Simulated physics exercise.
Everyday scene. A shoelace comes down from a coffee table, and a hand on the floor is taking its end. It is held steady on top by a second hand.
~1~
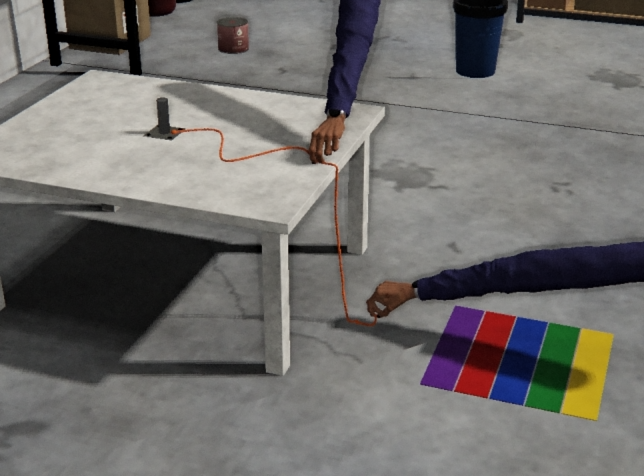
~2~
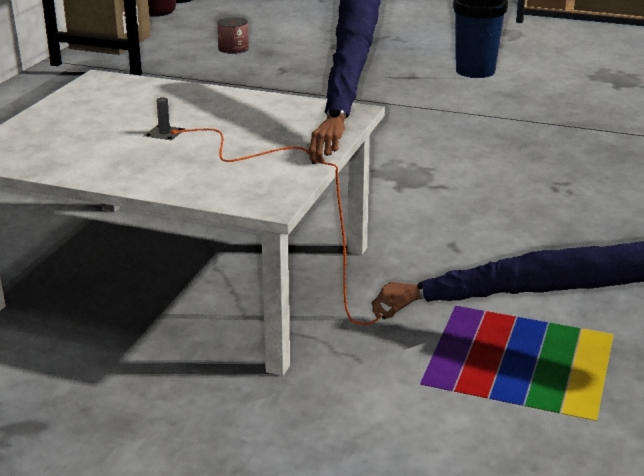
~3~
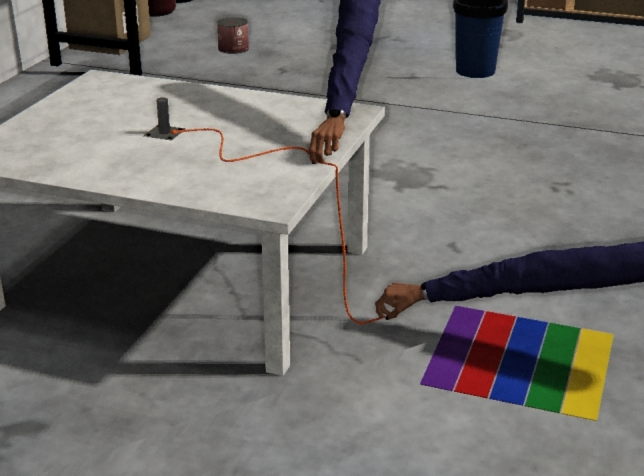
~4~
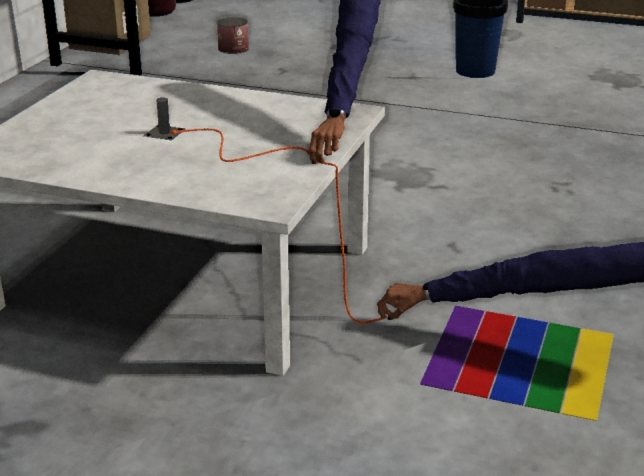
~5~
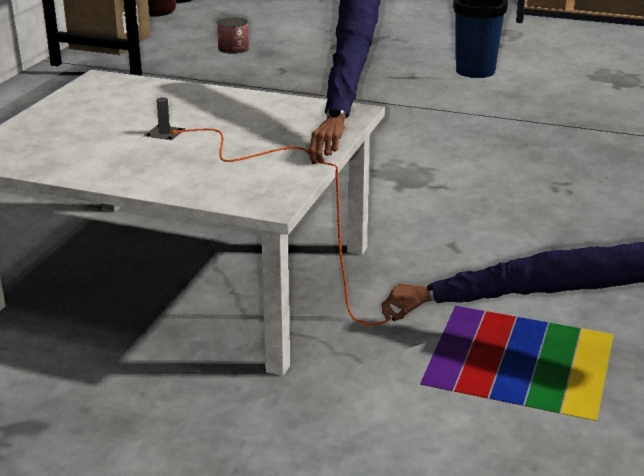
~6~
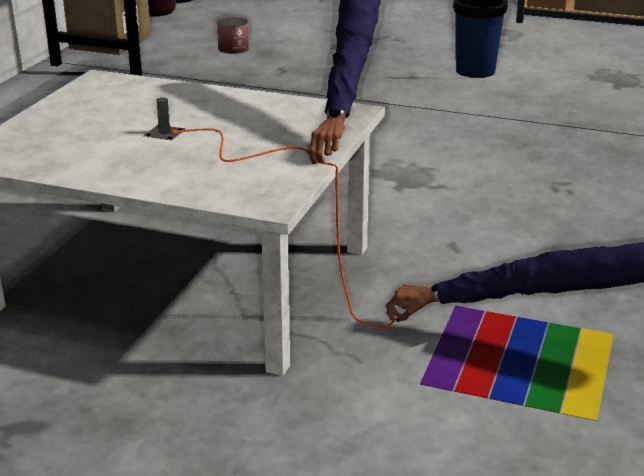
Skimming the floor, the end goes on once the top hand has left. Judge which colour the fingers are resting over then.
The yellow strip.
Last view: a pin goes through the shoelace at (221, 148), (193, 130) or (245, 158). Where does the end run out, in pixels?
The three spots are (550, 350), (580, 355) and (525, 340), in that order.
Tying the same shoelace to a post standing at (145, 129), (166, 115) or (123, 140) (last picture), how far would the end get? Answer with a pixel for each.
First (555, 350), then (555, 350), and last (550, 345).
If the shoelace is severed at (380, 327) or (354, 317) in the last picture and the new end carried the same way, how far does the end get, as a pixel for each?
Near (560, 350) and (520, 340).
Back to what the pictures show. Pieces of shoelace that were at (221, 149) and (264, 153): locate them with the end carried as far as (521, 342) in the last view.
Approx. (251, 151); approx. (320, 162).
A little later, end near (521, 342); over blue.
Next, end near (563, 350); over green.
When it is tight, end near (588, 355); over yellow. The yellow one.
